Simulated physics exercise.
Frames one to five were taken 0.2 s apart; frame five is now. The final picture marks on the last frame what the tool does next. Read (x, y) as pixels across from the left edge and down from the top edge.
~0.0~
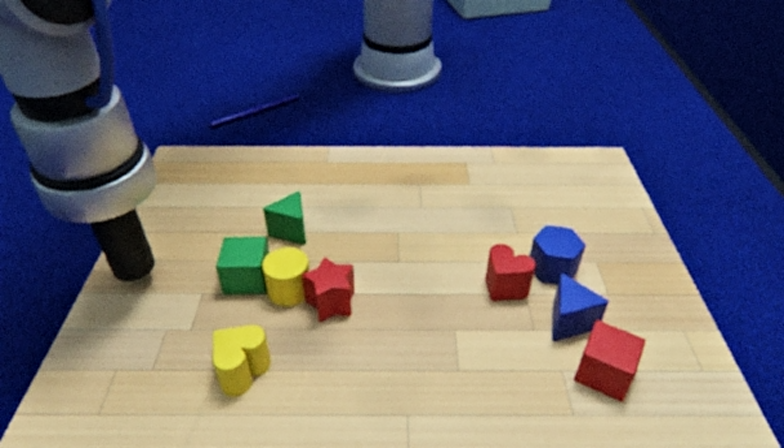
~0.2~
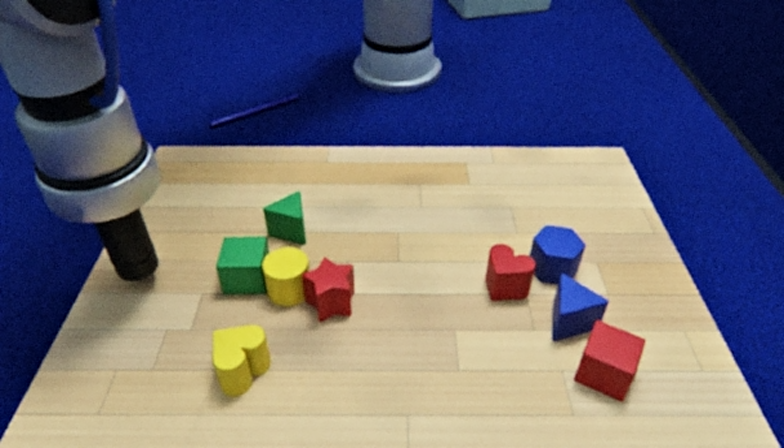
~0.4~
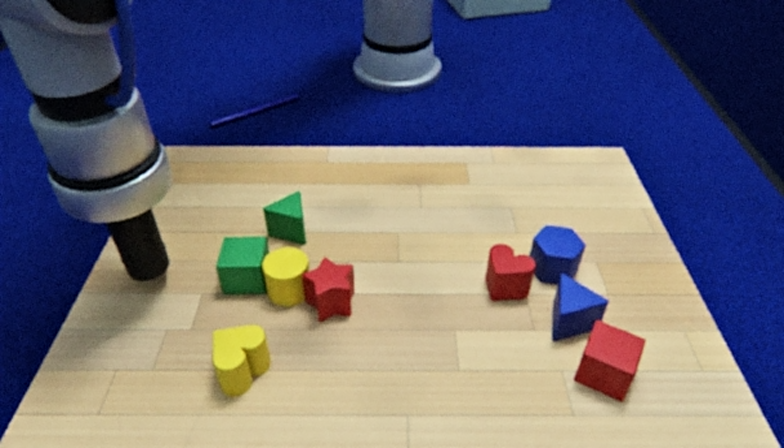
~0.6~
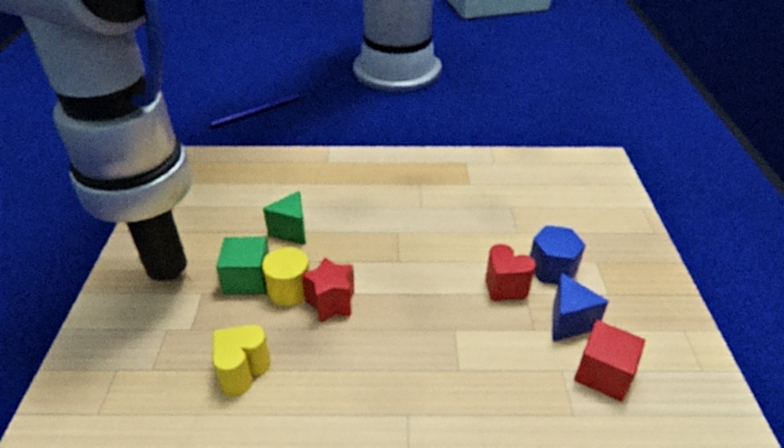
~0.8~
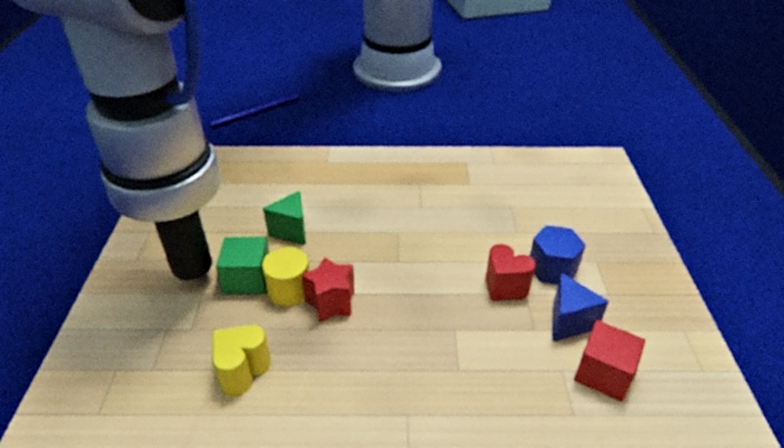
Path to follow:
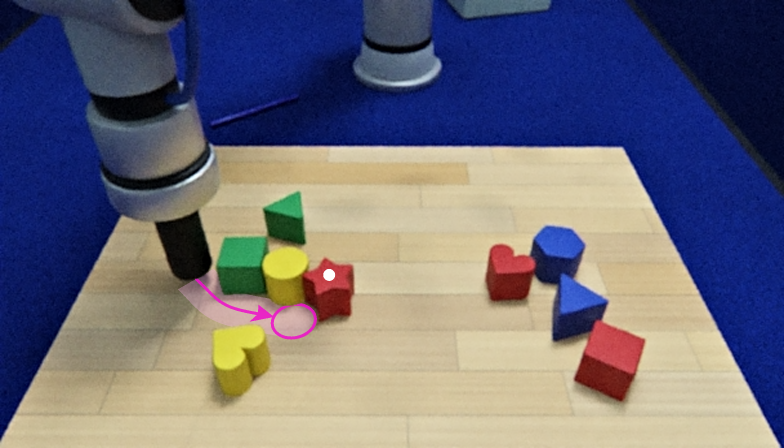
A robot arm slides its black tip slightly right across the board while the blocks stay still.
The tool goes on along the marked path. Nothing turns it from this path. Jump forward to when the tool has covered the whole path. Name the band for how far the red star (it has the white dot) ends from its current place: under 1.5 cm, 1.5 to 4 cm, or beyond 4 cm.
Once the path ends, it will sit under 1.5 cm from where it is now.
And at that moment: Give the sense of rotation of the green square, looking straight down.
It twists against the clock when seen from above.
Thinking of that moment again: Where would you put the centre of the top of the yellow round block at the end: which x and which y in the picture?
Roughly at (312, 254).
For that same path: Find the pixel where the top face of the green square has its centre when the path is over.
I think it will end close to (266, 253).
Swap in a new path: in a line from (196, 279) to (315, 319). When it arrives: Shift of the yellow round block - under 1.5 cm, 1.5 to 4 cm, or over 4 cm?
Net shift: Above 4 cm.
The drawn path runs from (196, 279) over (219, 300) and (254, 313) to (294, 321); the dot is on the red star.
The first path, step by step. One third of the way, tool (215, 289); green square (252, 255), turned 35° anticlockwise; yellow round block (305, 259); red star (335, 277).
Two thirds of the way, tool (251, 301); green square (265, 254), turned 70° anticlockwise; yellow round block (312, 254); red star (338, 277).
At the end, tool (292, 309); yellow heart not moved; green square (266, 253), turned 70° anticlockwise; yellow round block (312, 254); red star (338, 277).
